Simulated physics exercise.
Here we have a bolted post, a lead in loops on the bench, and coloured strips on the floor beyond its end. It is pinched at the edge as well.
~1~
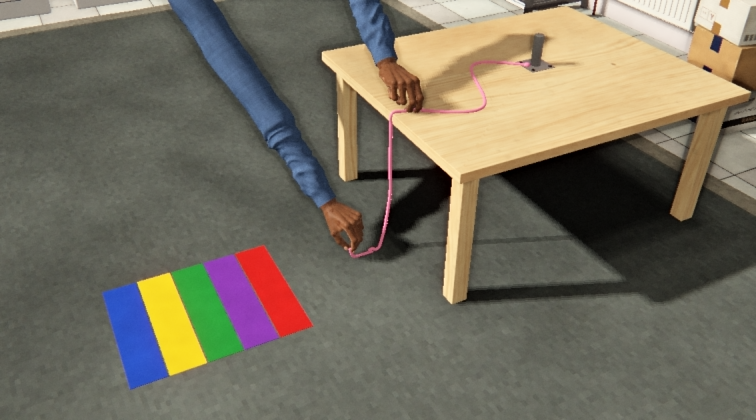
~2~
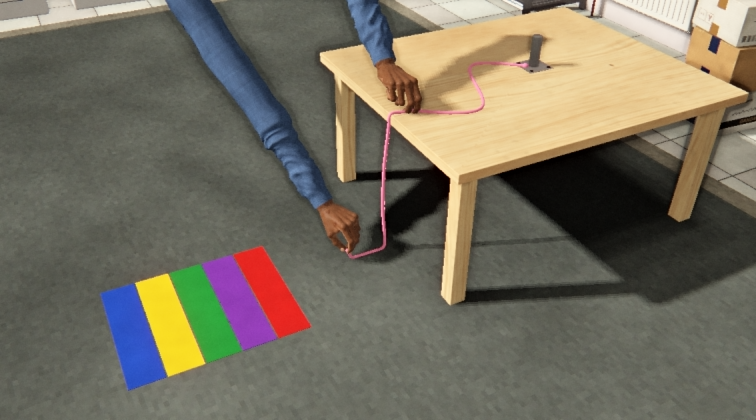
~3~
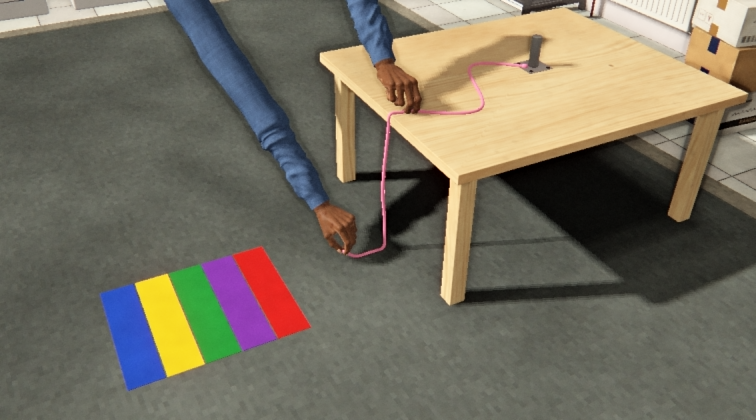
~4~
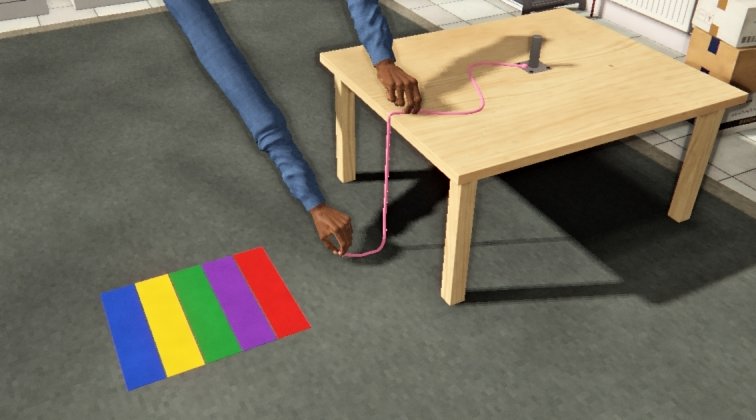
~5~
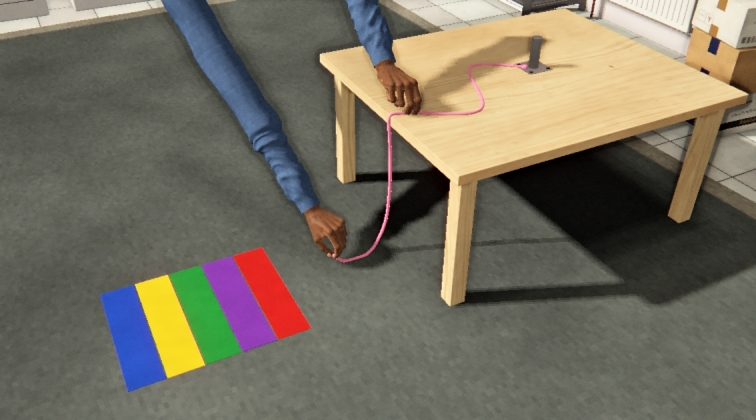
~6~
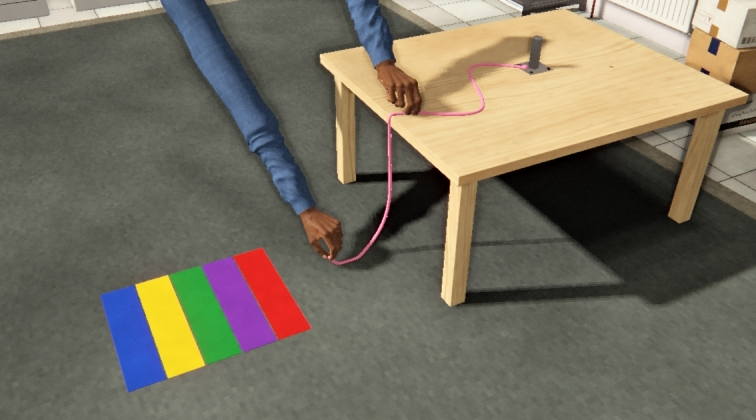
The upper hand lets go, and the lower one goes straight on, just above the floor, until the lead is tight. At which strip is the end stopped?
The yellow one.
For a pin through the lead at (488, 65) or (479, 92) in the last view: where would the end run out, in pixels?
In that order: (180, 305) and (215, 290).
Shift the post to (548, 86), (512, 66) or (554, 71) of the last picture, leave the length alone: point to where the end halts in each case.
About (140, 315), (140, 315) and (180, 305).
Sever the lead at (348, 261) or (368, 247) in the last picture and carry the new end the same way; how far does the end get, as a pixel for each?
Try by try, around (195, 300) and (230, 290).
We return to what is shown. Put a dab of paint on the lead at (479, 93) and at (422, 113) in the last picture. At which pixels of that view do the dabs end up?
The first at (435, 97), the second at (356, 142).
Early on, end near (213, 293); over green.
Midway, end near (181, 303); over yellow.
At the end of the slack, end near (163, 308); over yellow. It halts on the yellow strip.
